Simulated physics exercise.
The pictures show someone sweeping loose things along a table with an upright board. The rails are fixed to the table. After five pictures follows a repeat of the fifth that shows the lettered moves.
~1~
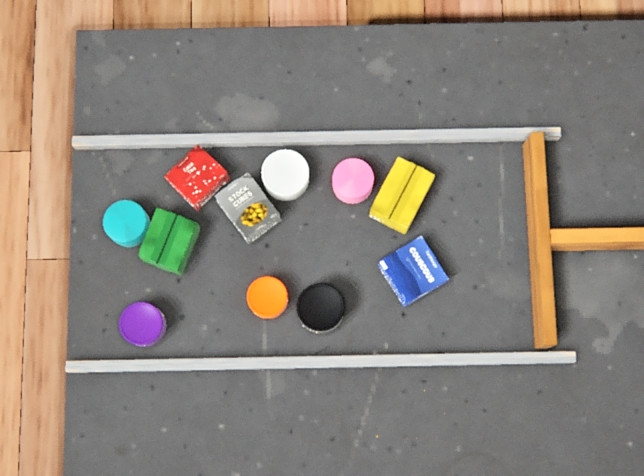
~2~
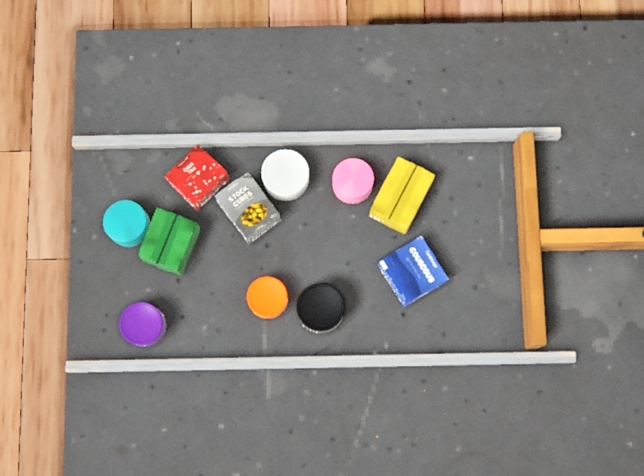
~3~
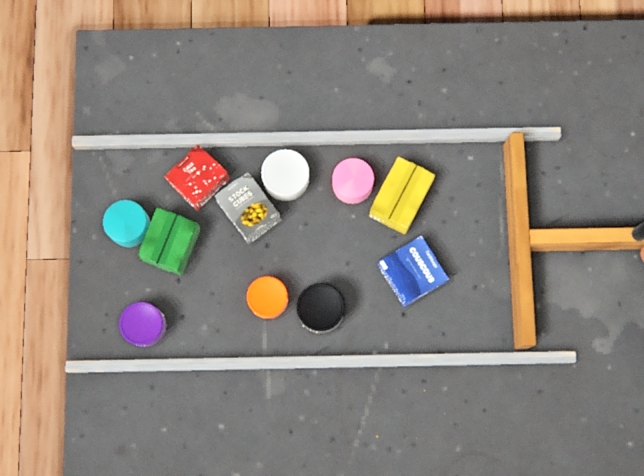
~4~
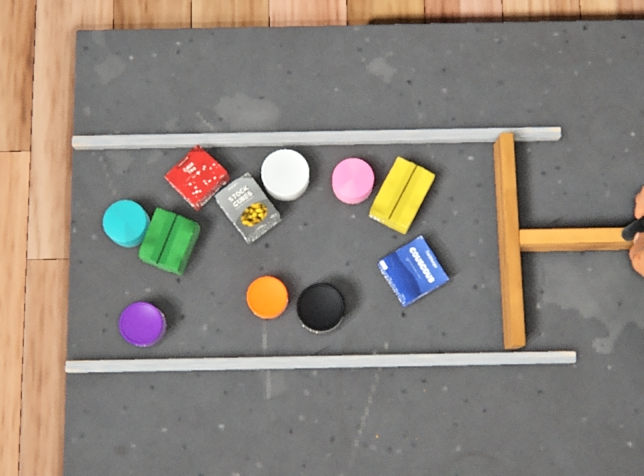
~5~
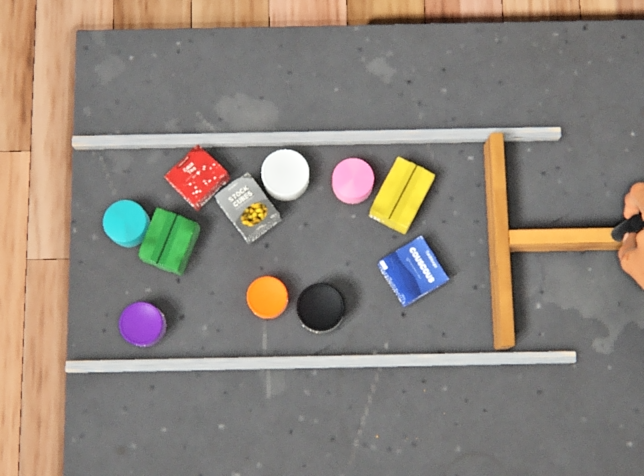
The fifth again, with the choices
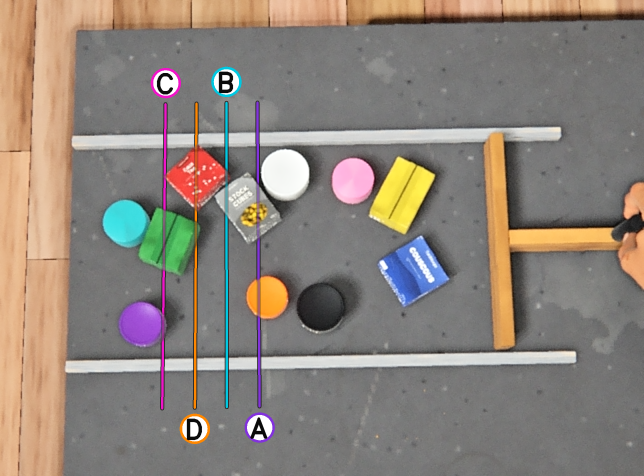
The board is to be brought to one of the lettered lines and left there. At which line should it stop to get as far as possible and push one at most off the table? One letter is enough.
It should halt at D.
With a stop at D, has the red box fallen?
By then, no.
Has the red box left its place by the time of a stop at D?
By then, yes.
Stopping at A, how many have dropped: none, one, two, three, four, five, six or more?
In all, none.
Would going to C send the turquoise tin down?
Yes.
On the copy, A at (258, 250); B at (227, 251); C at (164, 252); D at (196, 251).
On D. First, board (391, 239); white jar (277, 175); pink tin (319, 182).
Then, board (281, 241); turquoise tin (120, 223); green box (143, 263).
Finally, board (196, 243); turquoise tin (76, 215); green box (84, 286); none fallen.
By contrast, A is within the limit but short; B is within the limit but short; C drops two.
